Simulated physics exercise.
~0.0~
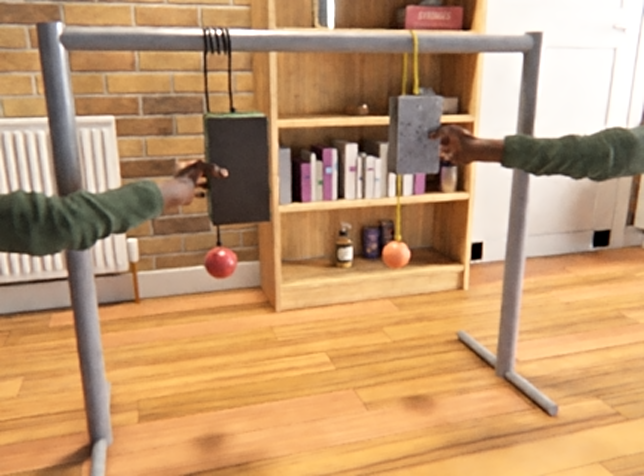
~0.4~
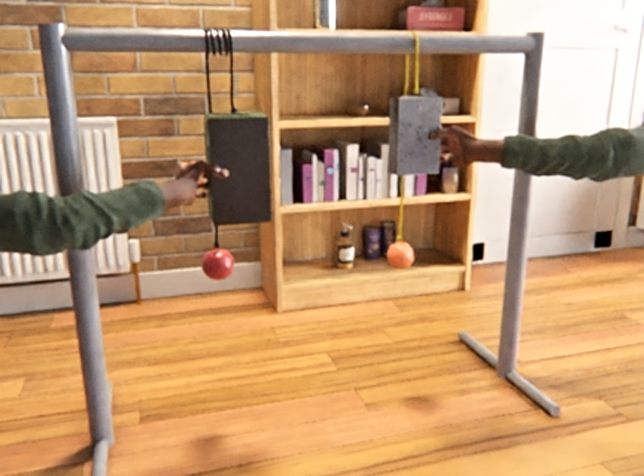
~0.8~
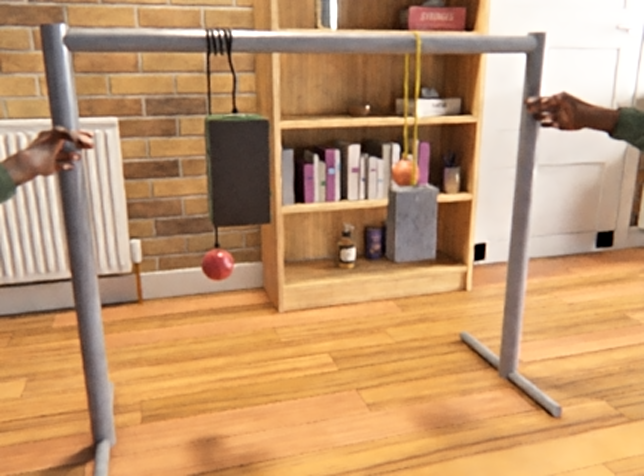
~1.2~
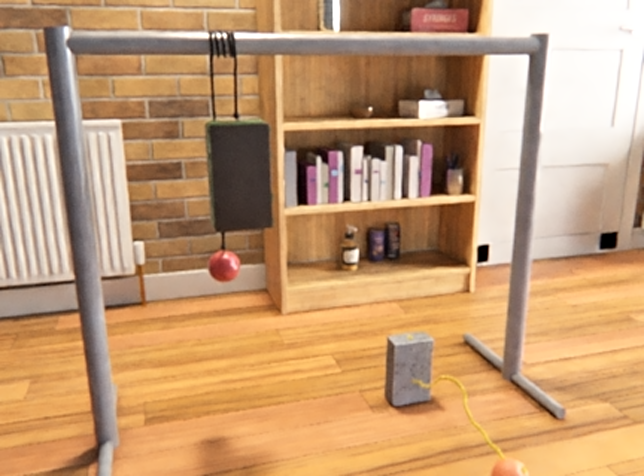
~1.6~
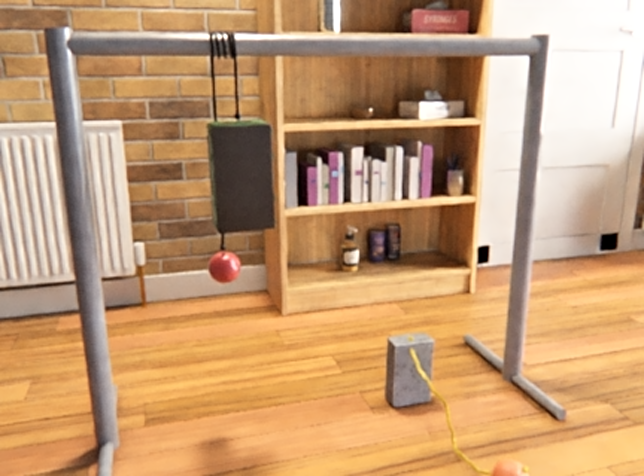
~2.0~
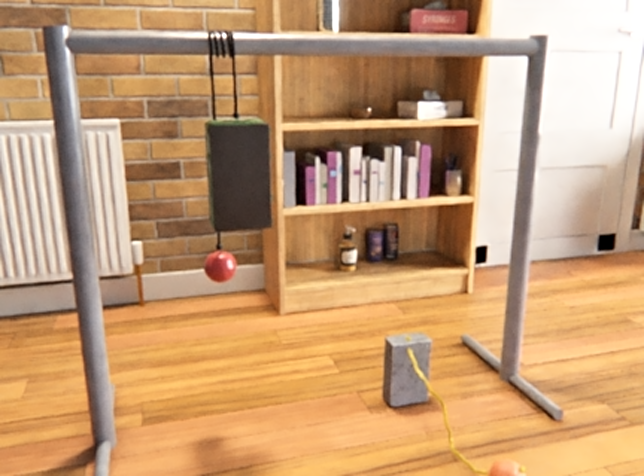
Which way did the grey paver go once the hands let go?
The grey paver moved down, dropping from below the rail to the wooden floor.
